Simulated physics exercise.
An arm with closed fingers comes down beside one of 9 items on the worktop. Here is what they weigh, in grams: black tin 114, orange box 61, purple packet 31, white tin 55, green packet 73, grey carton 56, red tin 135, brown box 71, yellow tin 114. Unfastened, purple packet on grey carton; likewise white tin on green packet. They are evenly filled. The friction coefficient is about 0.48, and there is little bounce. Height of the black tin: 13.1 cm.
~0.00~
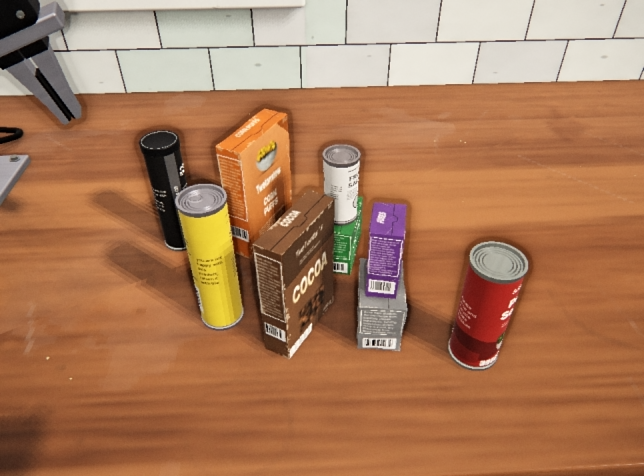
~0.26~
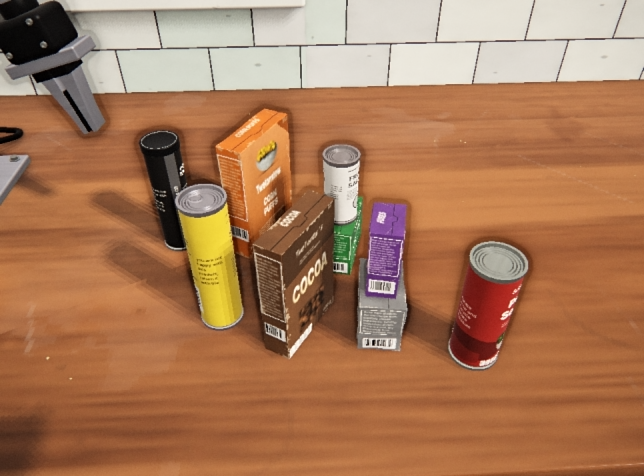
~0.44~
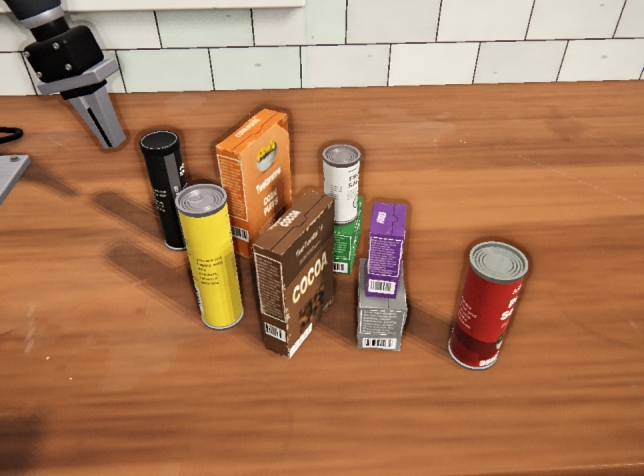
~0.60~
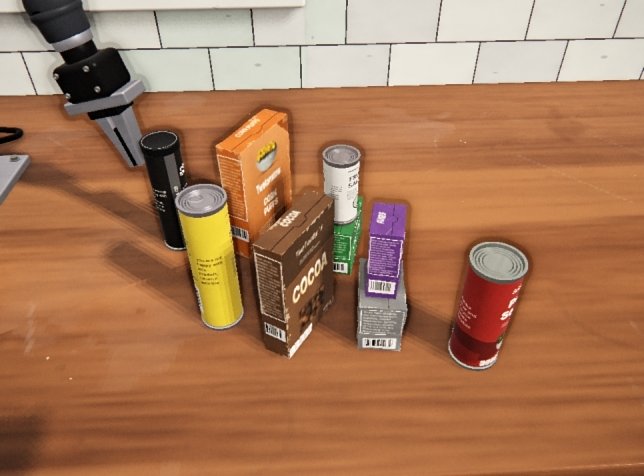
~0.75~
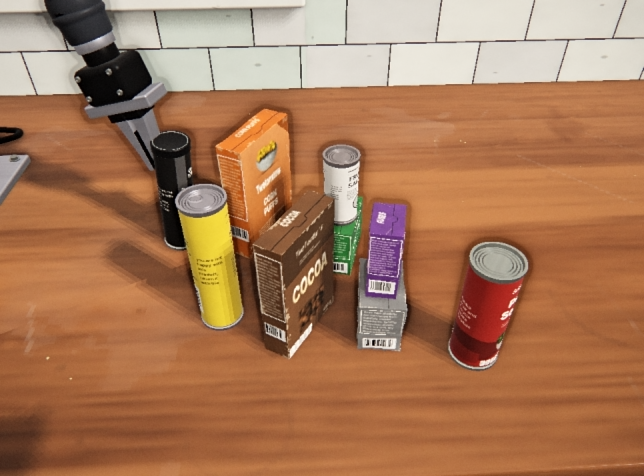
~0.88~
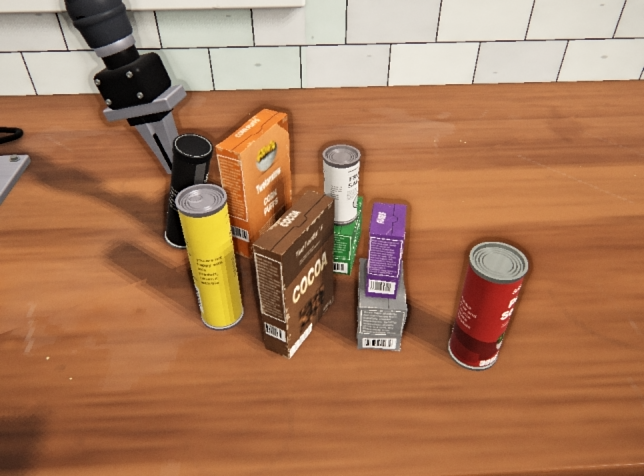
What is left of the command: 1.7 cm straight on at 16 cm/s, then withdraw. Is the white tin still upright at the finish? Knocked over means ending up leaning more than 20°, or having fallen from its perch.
No.
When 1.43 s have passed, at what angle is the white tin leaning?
At that moment it is near 120° away from upright.
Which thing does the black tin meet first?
That would be the orange box.
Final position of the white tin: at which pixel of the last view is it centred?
(433, 162), roughly.
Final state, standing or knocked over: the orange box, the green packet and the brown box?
I'd expect the orange box to topple, the green packet to stay on its feet, the brown box to stay on its feet.
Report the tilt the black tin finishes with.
In the end, 60 degrees or so off vertical.
By 1.13 s, orange box and black tin touch at 0.92 s; tilt black tin 43°, orange box 27°.
By 1.43 s, white tin and orange box touch at 1.13 s; green packet and orange box touch at 1.30 s; tilt white tin 117°, black tin 57°, orange box 50°.
By 1.88 s, tilt white tin 90°, black tin 57°, orange box 49°.
In the end black tin, orange box and white tin are over (lying or leaning past 20°); 6 still stand.
